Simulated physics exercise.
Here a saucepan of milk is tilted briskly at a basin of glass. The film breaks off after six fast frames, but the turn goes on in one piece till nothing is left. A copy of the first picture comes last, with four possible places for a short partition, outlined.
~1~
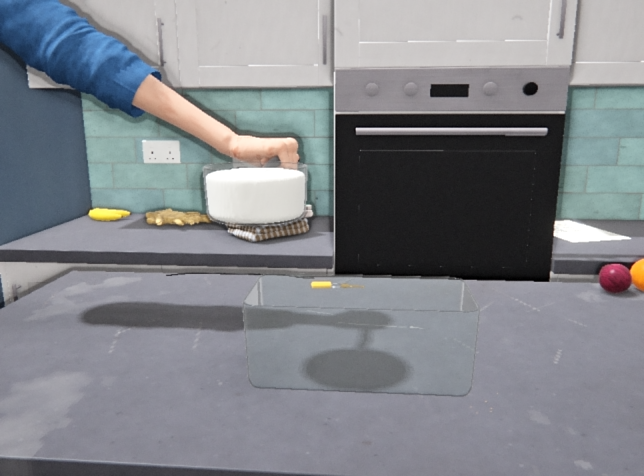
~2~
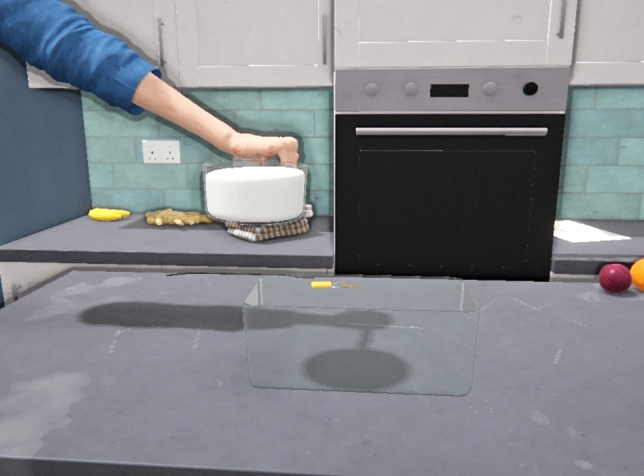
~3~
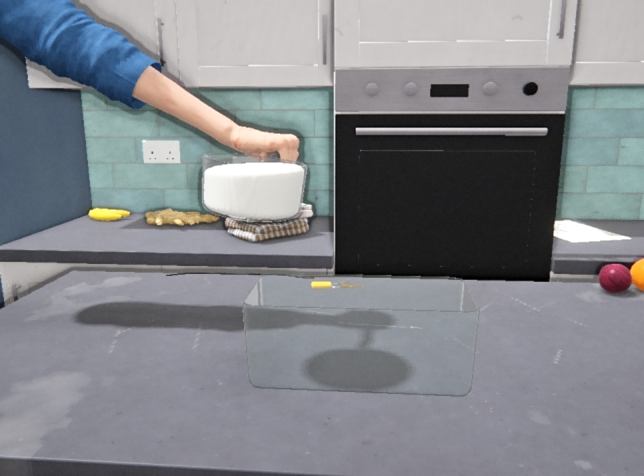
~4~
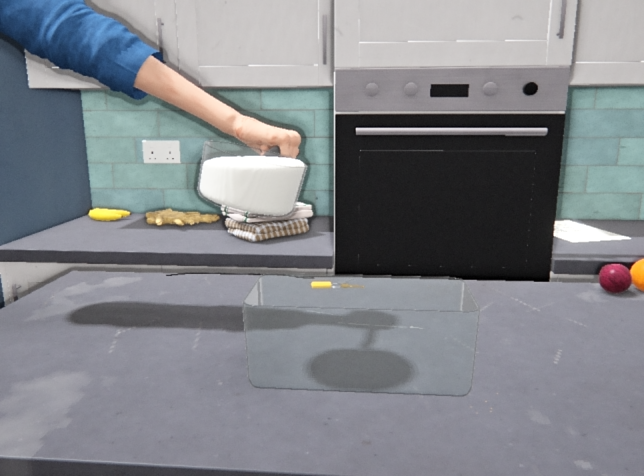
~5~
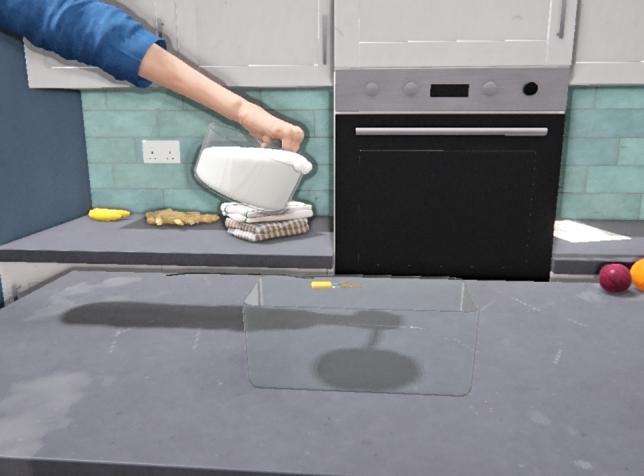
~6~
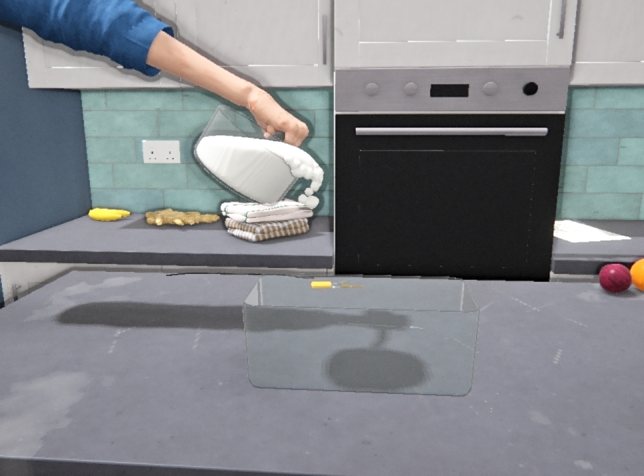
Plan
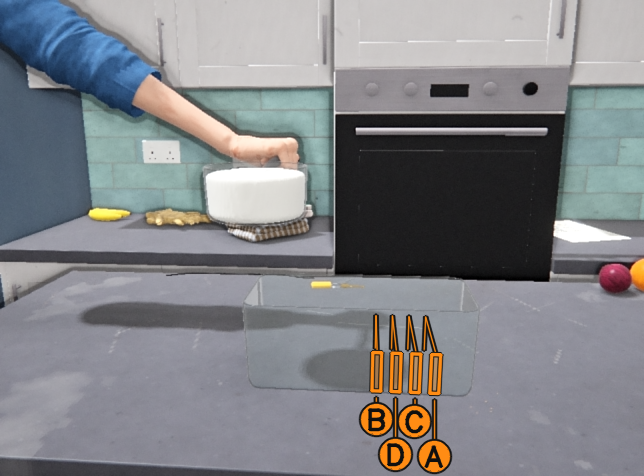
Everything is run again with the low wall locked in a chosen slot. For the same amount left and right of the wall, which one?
Slot D.
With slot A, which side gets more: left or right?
The left side.
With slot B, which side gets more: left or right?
The right one.
On the marked copy, A at (434, 400); B at (376, 397); C at (414, 399); D at (395, 398).
If A is chosen, about 92 % ends left of the wall and 4 % right of it; 4 % is lost outside.
If B is chosen, about 19 % ends left of the wall and 80 % right of it.
If C is chosen, about 78 % ends left of the wall and 19 % right of it; 3 % is lost outside.
If D is chosen, about 46 % ends left of the wall and 52 % right of it.
